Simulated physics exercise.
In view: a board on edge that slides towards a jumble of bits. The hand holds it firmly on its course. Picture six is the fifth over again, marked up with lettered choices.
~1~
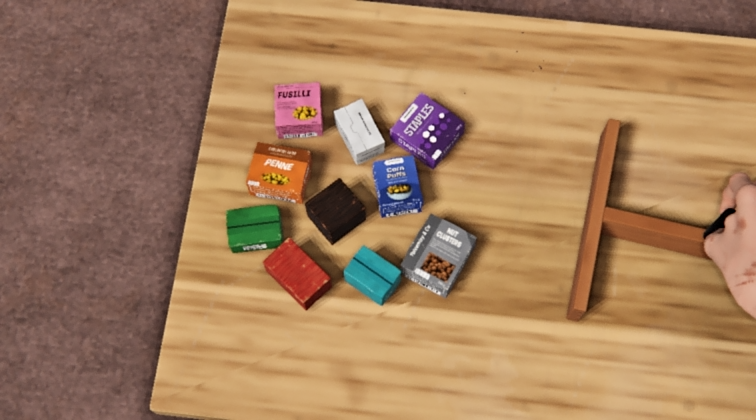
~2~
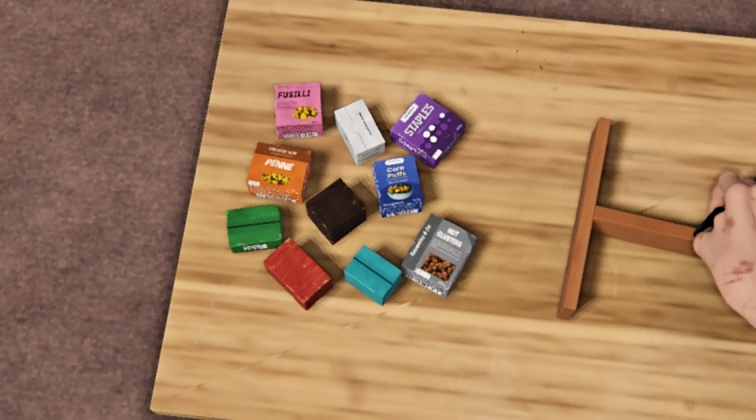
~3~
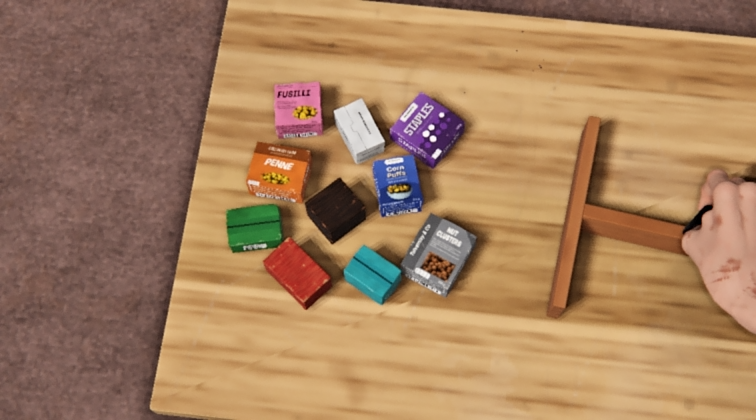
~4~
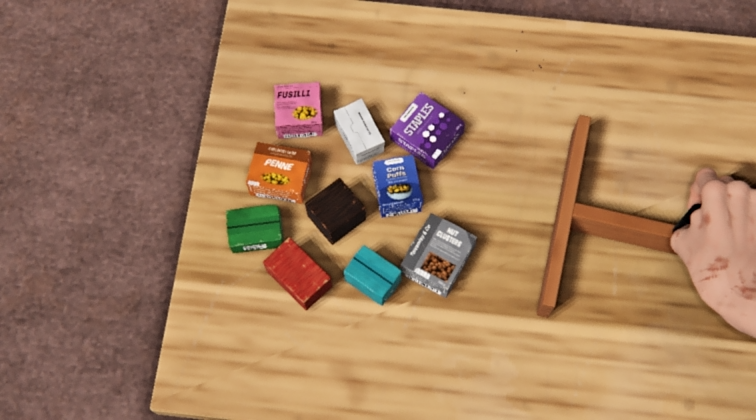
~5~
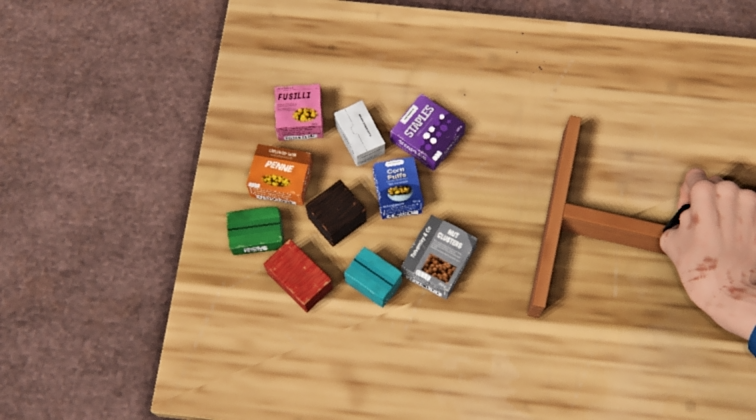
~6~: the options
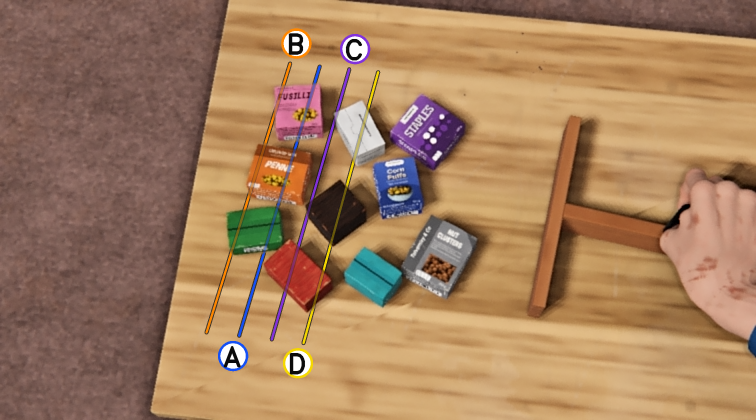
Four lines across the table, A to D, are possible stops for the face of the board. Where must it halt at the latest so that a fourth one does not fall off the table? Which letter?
As far as mark A.
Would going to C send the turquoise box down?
No.
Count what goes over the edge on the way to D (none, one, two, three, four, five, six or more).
By then, none.
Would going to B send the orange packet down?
Yes.
On the copy, A at (281, 194); B at (250, 191); C at (312, 198); D at (343, 201).
On A. First, board (457, 197); turquoise box (362, 286); grey packet (411, 253).
Then, board (357, 187); green box (217, 245); pink packet (262, 108).
Finally, board (283, 180); pink packet over the edge; green box over the edge; three fallen.
By contrast, B drops six; C is within the limit but short; D is within the limit but short.
